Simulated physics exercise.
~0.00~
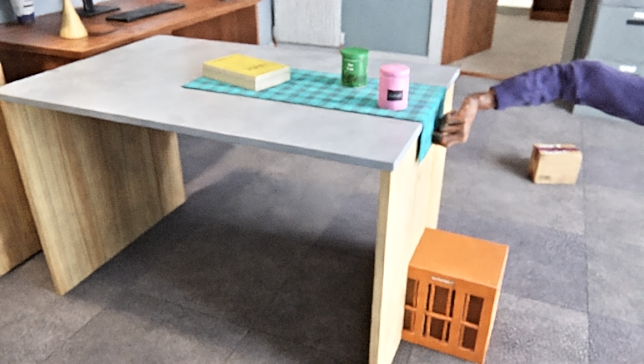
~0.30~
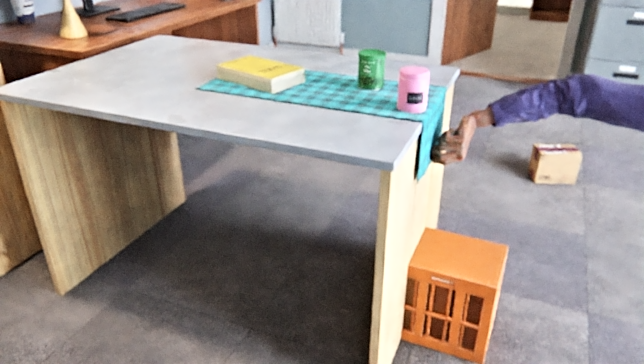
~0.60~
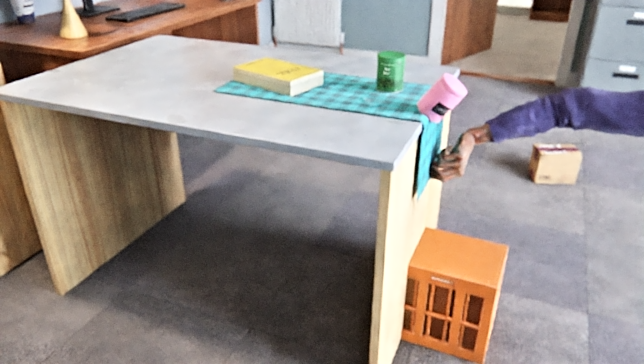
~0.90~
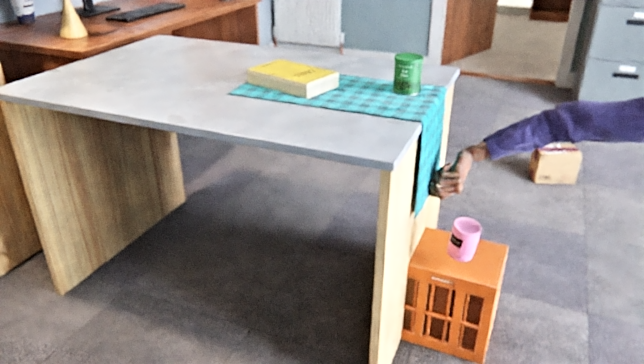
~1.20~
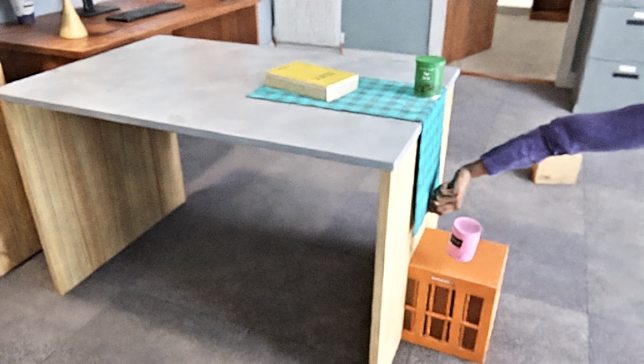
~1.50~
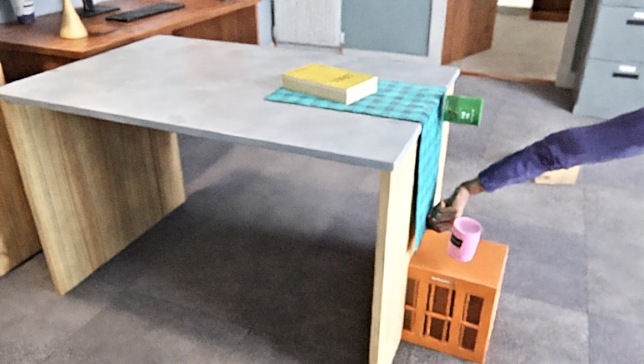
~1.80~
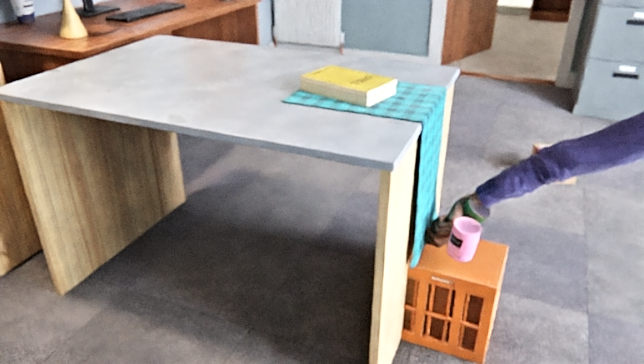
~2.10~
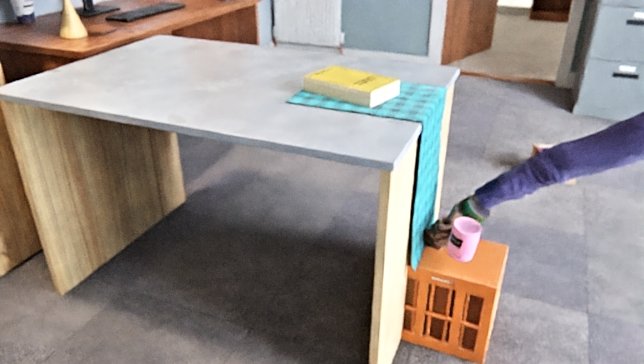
A hand in a purple sleeve reaches in from the right and draws down a turquoise checked cloth hanging over the near right end of a grey-topped table, seen from slightly above in an office-like room. On the cloth stand a yellow book, a green tin and a pink jar, with an orange crate on the floor below. As the cloth slides right, the jar tips over the edge and lands on the crate. The tin follows, toppling off and dropping down by the hand. Finally the cloth's end rests at the crate, and the book stays on the table.
